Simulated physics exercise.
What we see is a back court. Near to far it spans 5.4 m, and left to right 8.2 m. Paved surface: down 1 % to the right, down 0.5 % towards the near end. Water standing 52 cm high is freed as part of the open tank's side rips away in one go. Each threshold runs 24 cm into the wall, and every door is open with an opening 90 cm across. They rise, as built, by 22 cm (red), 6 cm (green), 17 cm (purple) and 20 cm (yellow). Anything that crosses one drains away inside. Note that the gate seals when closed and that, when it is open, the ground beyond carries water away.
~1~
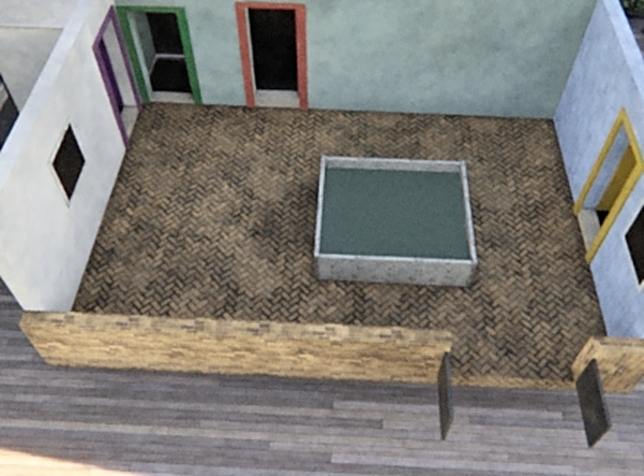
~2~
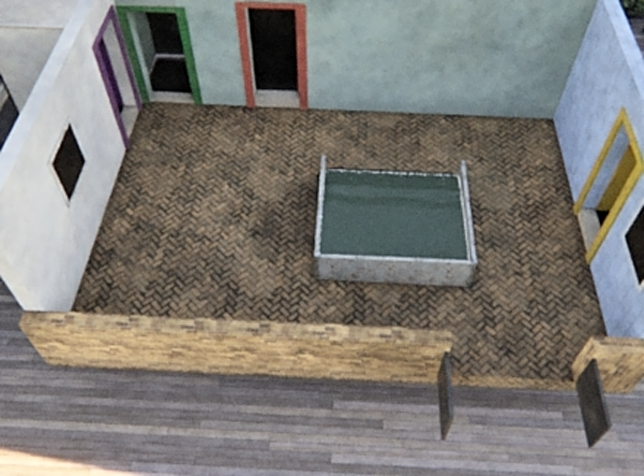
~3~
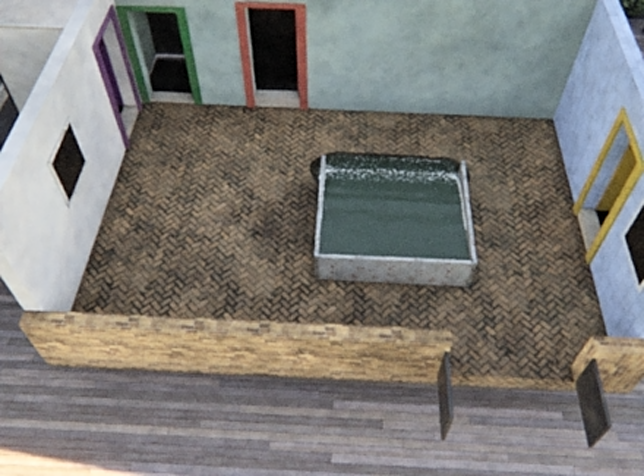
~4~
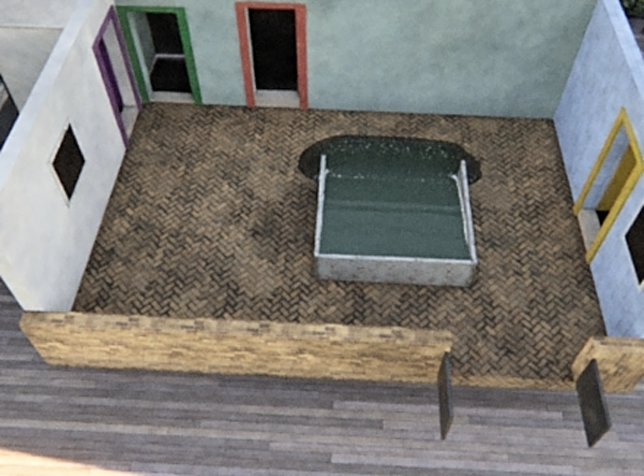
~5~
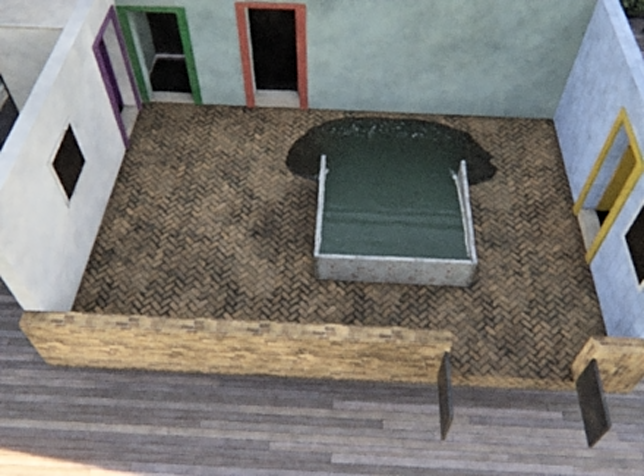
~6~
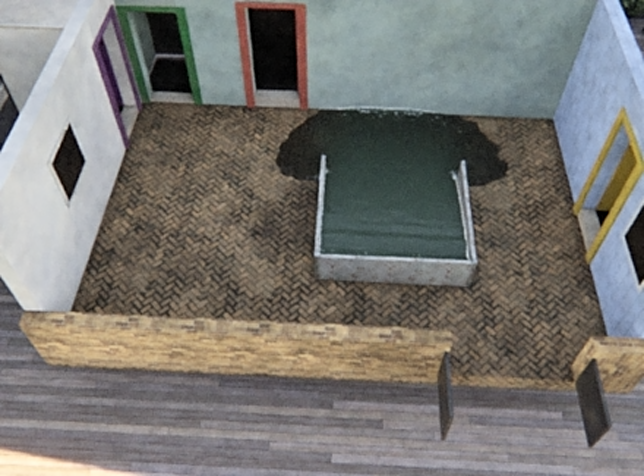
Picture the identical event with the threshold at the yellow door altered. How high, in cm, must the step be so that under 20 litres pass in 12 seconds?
Roughly 5 cm.
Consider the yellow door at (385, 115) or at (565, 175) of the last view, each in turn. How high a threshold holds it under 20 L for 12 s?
30 and 14.0 cm.
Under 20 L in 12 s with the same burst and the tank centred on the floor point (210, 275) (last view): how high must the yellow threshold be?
With that change, some 6.5 centimetres.
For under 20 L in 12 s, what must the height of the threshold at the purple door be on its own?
Purple: Roughly 12.5 cm.
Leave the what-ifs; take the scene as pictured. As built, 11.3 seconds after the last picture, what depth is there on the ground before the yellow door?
Lab note: Depth approx. 5.0 cm.
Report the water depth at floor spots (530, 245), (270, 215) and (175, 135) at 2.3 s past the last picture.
In that order: 0, 0 and 5 cm.
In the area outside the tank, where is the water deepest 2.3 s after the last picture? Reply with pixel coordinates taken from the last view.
About (550, 124).
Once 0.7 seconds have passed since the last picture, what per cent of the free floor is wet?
Around 20 per cent of the free floor.
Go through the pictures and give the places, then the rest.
The first picture shows still water, 52 cm deep, in the open tank at (394, 210); the yellow door at (603, 196) is dry.
In the second picture, the gap is on the far side, the front 0.3 m out at a hidden place; the back of the open tank holds 52 cm.
In the third picture, the gap is on the far side, the front 0.7 m out at (334, 156); the back of the open tank holds 52 cm.
In the fourth picture, the gap is on the far side, the front 1.2 m out at (342, 138); the back of the open tank holds 52 cm.
In the fifth picture, water pours out on the far side and has run 1.7 m, to (355, 120); about 6 cm deep outside, 52 cm at the back.
In the sixth picture, the gap is on the far side, the front 1.9 m out at (328, 111); the back of the open tank holds 48 cm; 2.0 m in a straight line remain to the yellow door at (603, 196).
Then, 0.7 s after the last picture water covers 20 % of the floor, deepest (37 cm) near (394, 124); it has not reached the yellow door.
Then, 2.3 s after the last picture water covers 35 % of the floor, deepest (35 cm) near (550, 124); 4 cm at the yellow door, 0 litres in over its 20 cm threshold.
Then, 11.3 s after the last picture water covers 95 % of the floor, deepest (12 cm) near (598, 367); 5 cm at the yellow door, 0 litres in over its 20 cm threshold.
At the yellow door as built, the water peaked near 9 cm, 4.1 s after the last picture.
Run again over the same 12 s with other heights there, 27 litres in over 4.5 cm, 16 litres over 5.5 cm. The limit of 20 litres is kept from about 5 cm up.
